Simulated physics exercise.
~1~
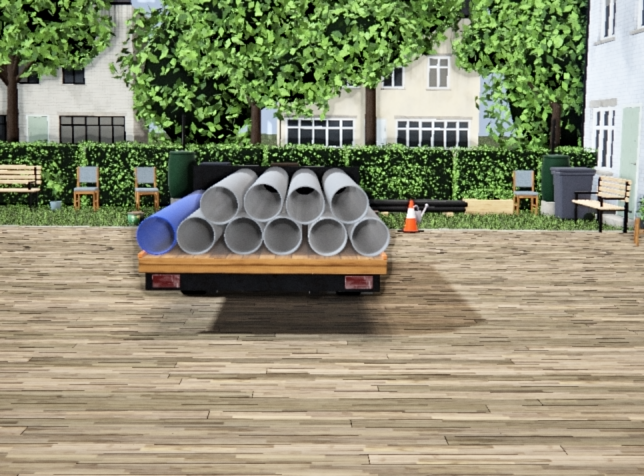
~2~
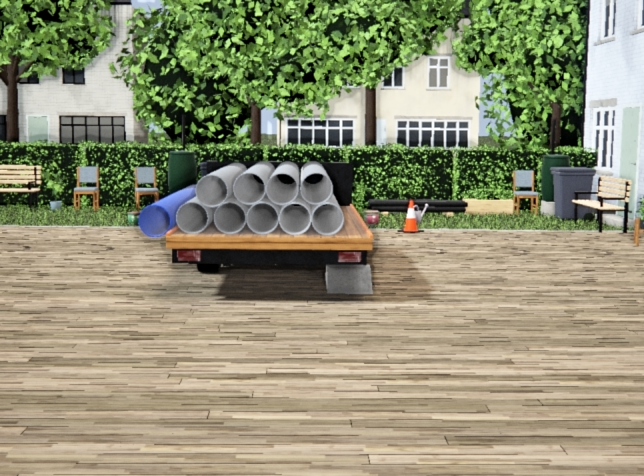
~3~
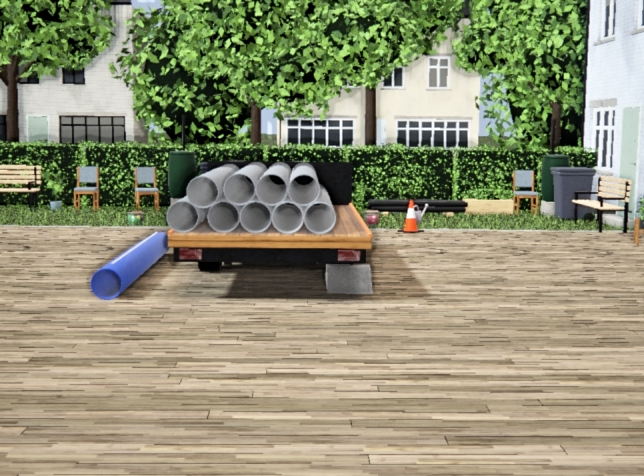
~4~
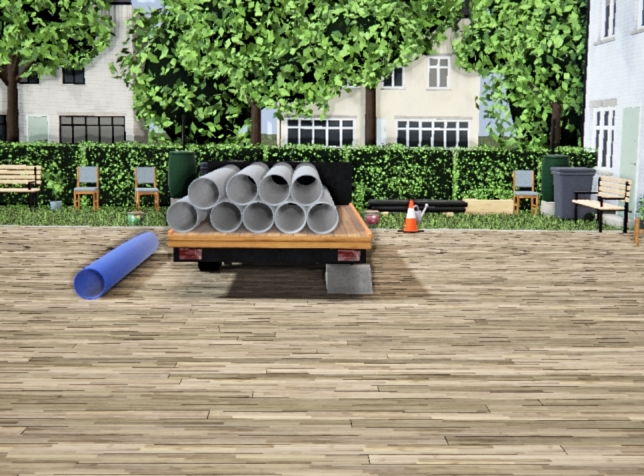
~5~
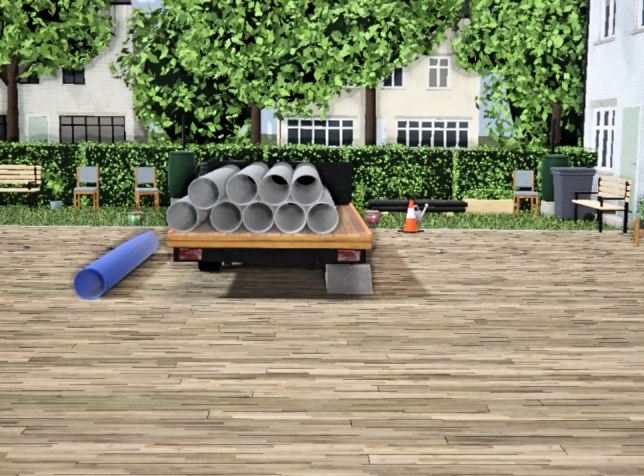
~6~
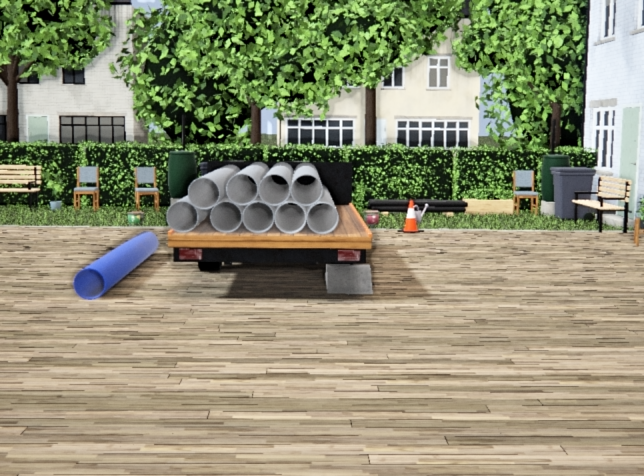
A trailer loaded with pipes moves away, and the blue pipe drops off its left side onto the ground.
